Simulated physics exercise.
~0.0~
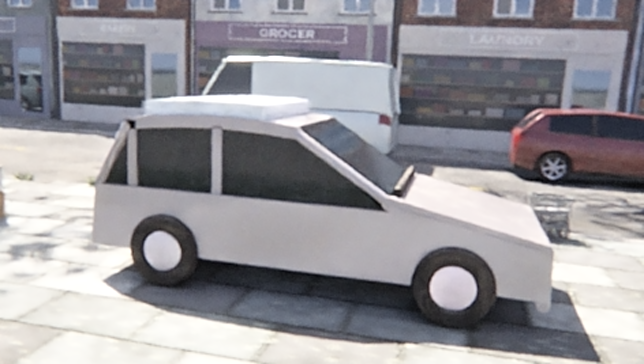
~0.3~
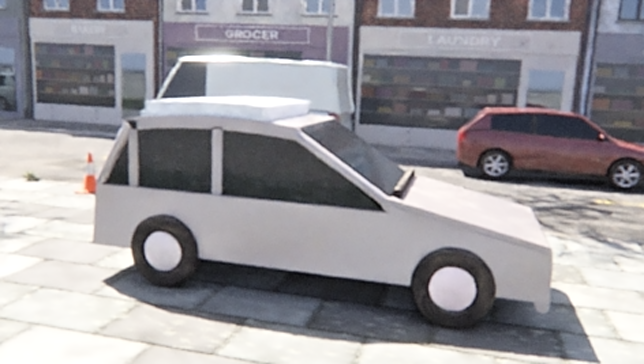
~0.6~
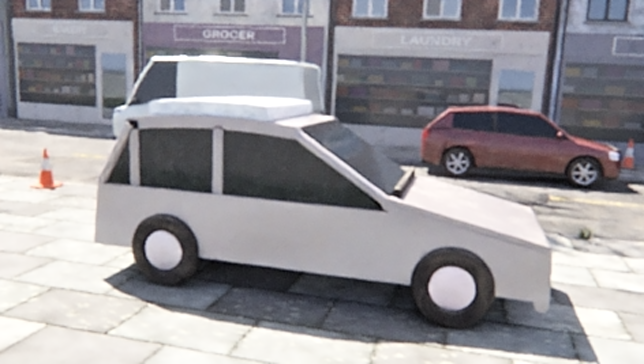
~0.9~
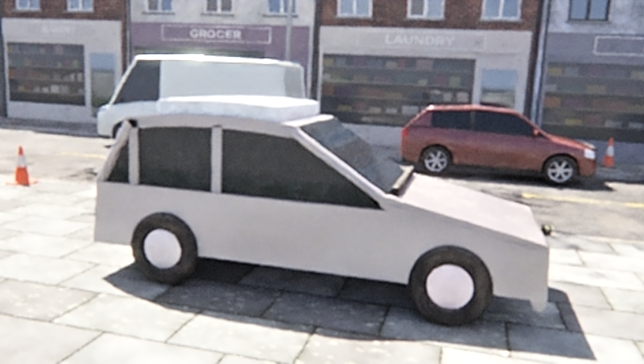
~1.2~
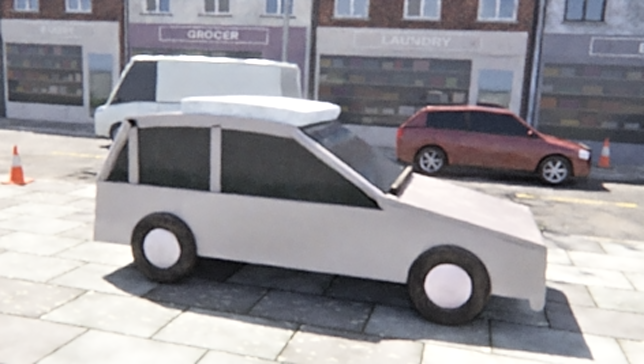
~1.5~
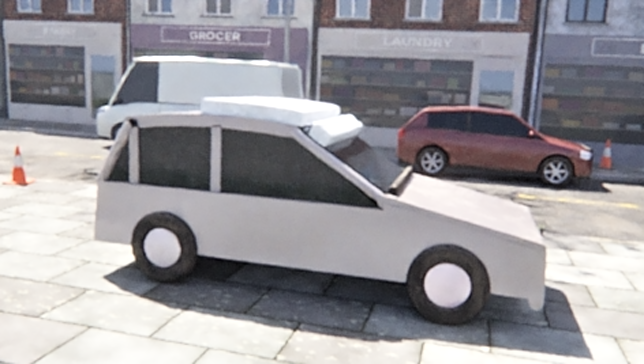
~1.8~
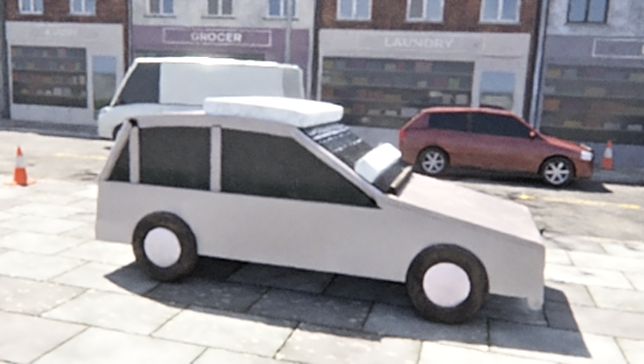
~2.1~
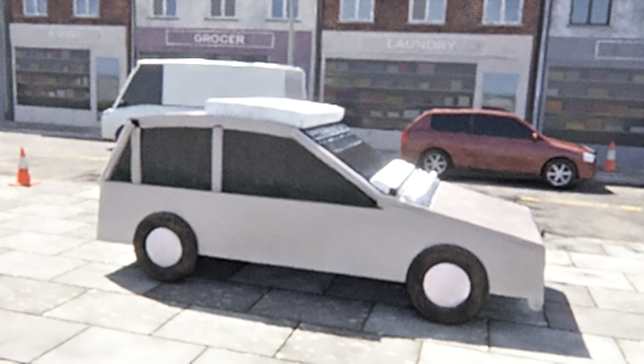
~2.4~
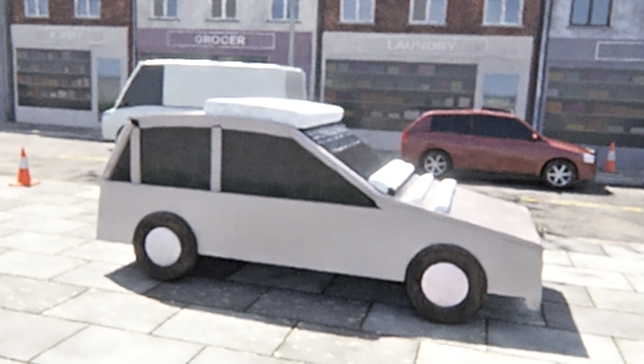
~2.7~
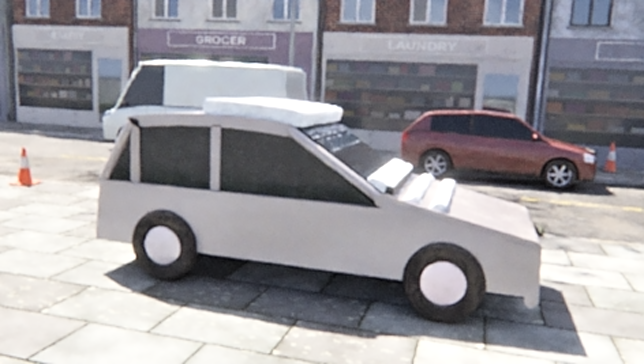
The clip shows a pale car with snow on its roof travelling past shops, a white van and a red car, then stopping; the slab slides forward, and some breaks onto the windscreen and bonnet, while most stays on the roof.
